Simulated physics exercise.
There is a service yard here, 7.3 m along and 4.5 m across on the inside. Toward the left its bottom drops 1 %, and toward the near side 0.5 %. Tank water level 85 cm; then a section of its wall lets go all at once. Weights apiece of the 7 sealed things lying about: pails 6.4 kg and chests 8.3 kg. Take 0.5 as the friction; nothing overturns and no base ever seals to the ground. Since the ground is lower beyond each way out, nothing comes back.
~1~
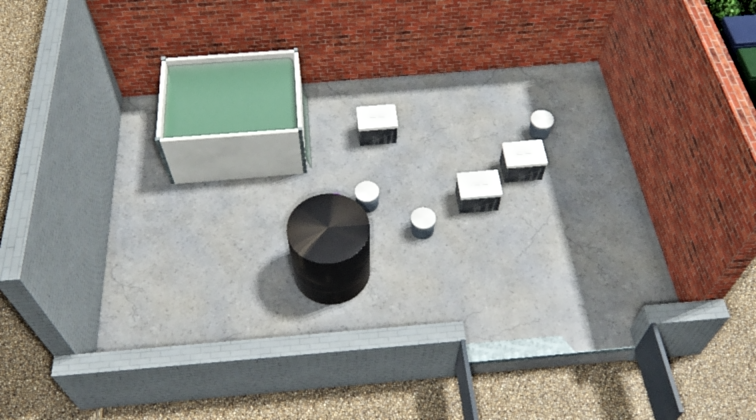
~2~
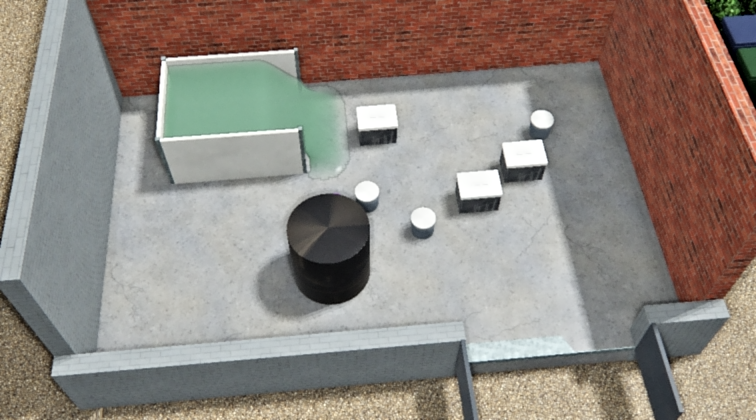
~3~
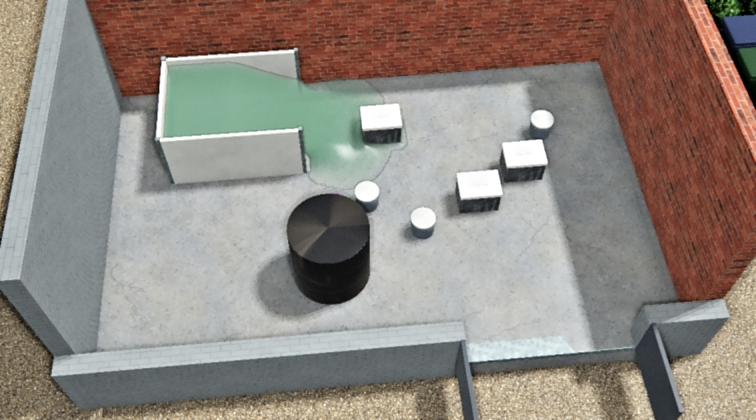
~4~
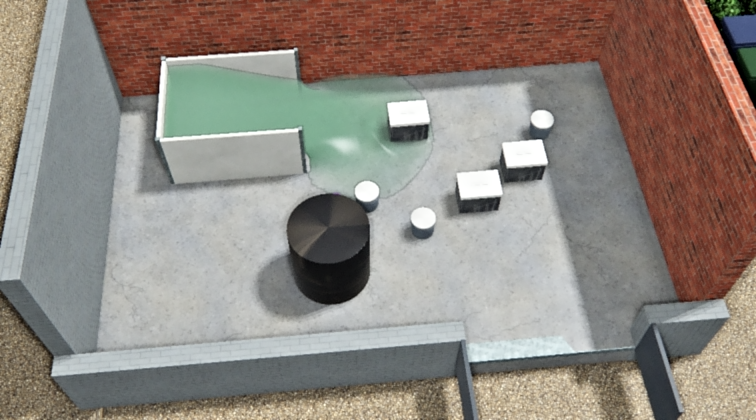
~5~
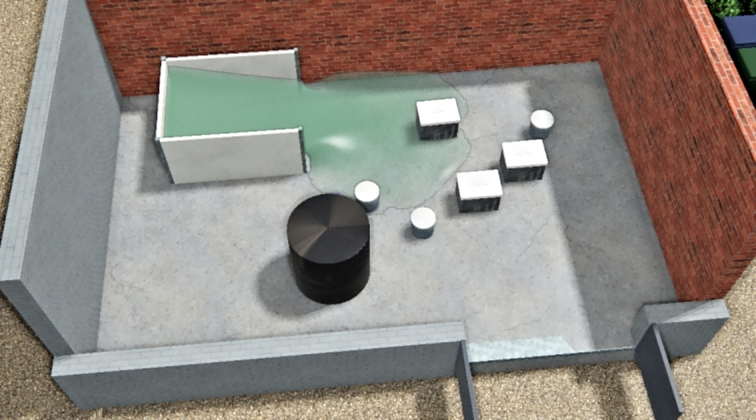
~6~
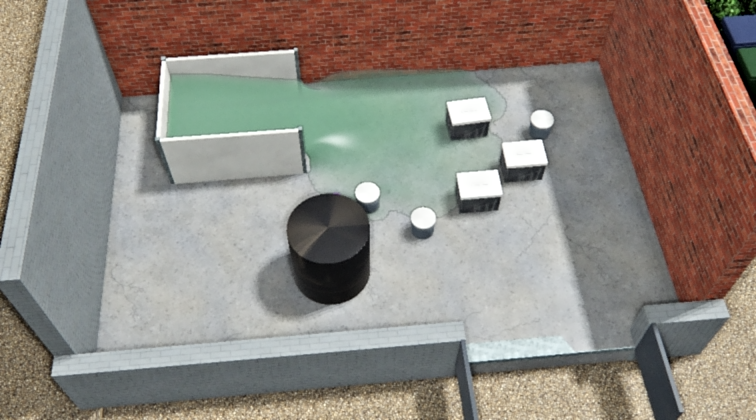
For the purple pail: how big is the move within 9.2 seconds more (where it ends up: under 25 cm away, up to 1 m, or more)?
It hardly moves.
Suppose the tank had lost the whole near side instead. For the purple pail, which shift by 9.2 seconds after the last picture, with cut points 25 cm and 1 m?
With that failure, the purple pail lands a long way off.
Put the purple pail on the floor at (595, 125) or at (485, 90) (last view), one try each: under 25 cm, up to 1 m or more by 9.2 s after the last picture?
Run one, it gets swept far; run two, it gets swept far.
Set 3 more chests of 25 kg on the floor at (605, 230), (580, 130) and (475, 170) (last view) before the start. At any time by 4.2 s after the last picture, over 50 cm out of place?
Beyond it, beyond it, beyond it.
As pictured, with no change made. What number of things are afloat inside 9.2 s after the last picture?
At that instant the tally stands at 1.
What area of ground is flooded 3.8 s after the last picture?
Wet area: Approx. 23 m2.
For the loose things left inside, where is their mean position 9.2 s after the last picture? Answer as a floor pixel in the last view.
The average lands around (267, 265).
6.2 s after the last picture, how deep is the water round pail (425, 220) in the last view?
7 cm.
Then, 1.2 s after the last picture the purple pail is near (334, 203), 0.0 m from its start, aground; 0 of 7 are out; 3 afloat.
Then, 3.8 s after the last picture the purple pail is near (334, 203), 0.0 m from its start, aground; 2 of 7 are out; 2 afloat.
Then, 6.2 s after the last picture the purple pail is near (334, 203), 0.0 m from its start, aground; 3 of 7 are out; 1 afloat.
Then, 9.2 s after the last picture the purple pail is near (330, 202), 0.1 m from its start, aground; 3 of 7 are out; 1 afloat.
